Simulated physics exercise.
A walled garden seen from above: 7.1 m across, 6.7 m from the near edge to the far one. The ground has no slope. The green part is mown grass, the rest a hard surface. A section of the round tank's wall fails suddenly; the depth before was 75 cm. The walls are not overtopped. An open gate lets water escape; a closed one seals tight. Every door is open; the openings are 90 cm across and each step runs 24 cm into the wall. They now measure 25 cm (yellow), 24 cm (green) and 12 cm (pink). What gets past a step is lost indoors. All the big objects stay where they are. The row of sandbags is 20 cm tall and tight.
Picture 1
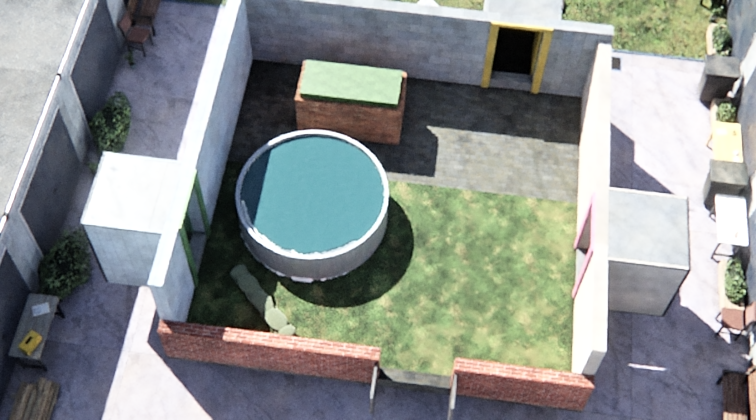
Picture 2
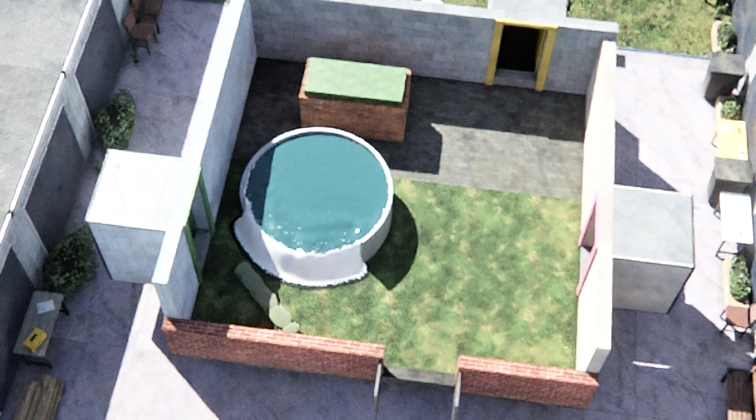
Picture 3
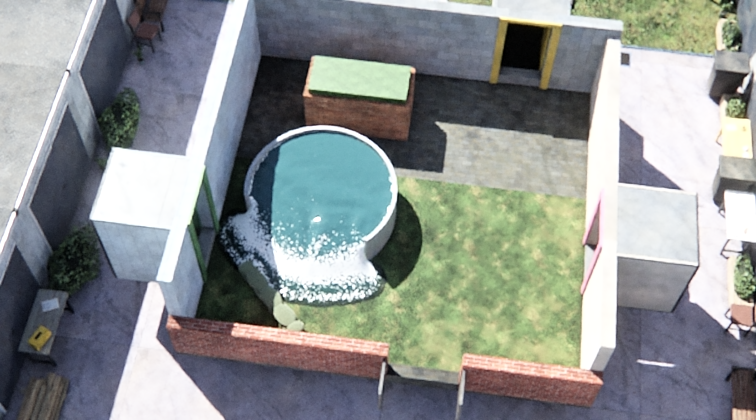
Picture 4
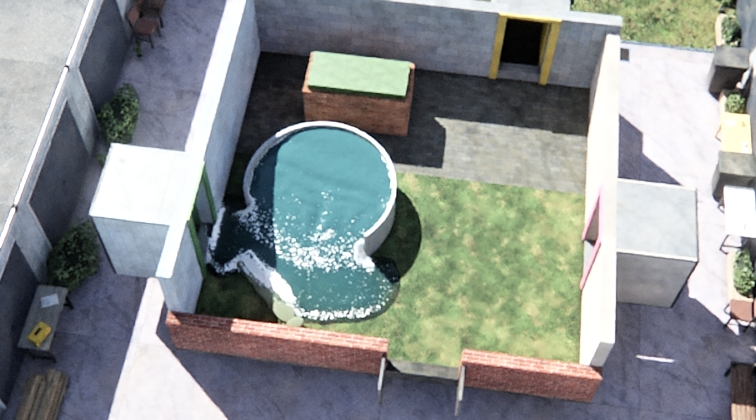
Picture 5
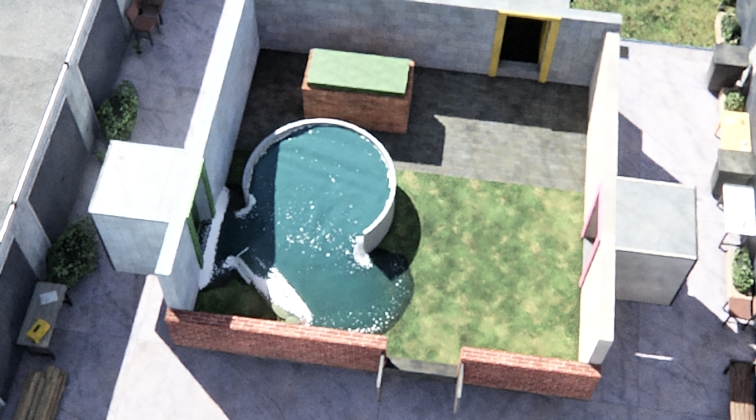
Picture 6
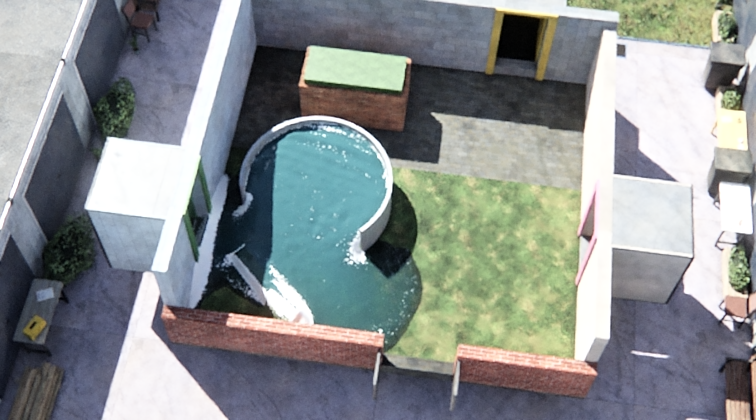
At first, a round tank of still water stands whole on the grass of a walled garden seen from above. Then its near side gives way and white, foaming water bursts out toward the low brick wall. The water spreads along the brick and rightward over the grass, while the level inside drops slightly.
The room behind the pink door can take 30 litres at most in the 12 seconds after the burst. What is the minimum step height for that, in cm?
About 8.5 cm.
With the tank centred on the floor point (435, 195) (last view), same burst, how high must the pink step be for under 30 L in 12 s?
About 5.5 cm.
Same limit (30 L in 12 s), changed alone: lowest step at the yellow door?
Roughly 8.0 cm at yellow.
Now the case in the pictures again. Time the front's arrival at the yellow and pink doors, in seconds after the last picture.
Yellow 6.5 s, pink 3.2 s.
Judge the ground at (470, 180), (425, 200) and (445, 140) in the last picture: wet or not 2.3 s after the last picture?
In turn: Dry, still dry, dry.
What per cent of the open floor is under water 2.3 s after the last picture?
Some 45 per cent of it.
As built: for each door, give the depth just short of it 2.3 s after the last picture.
Depths in cm: Yellow 0, green 37, pink 0.
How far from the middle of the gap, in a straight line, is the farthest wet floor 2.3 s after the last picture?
Some 5.6 m out.
Then, 0.7 s after the last picture water covers 25 % of the floor, deepest (50 cm) near (312, 343); it has not reached the pink door.
Then, 2.3 s after the last picture water covers 45 % of the floor, deepest (43 cm) near (261, 300); it has not reached the pink door.
Then, 11.3 s after the last picture water covers 100 % of the floor, deepest (12 cm) near (186, 326); 8 cm at the pink door, 4 litres in over its 12 cm step.
At the pink door as built, the water peaked near 14 cm, 4.1 s after the last picture.
Run again over the same 12 s with other heights there, 40 litres in over 7.5 cm, 15 litres over 10 cm. The limit of 30 litres is kept from about 8.5 cm up.
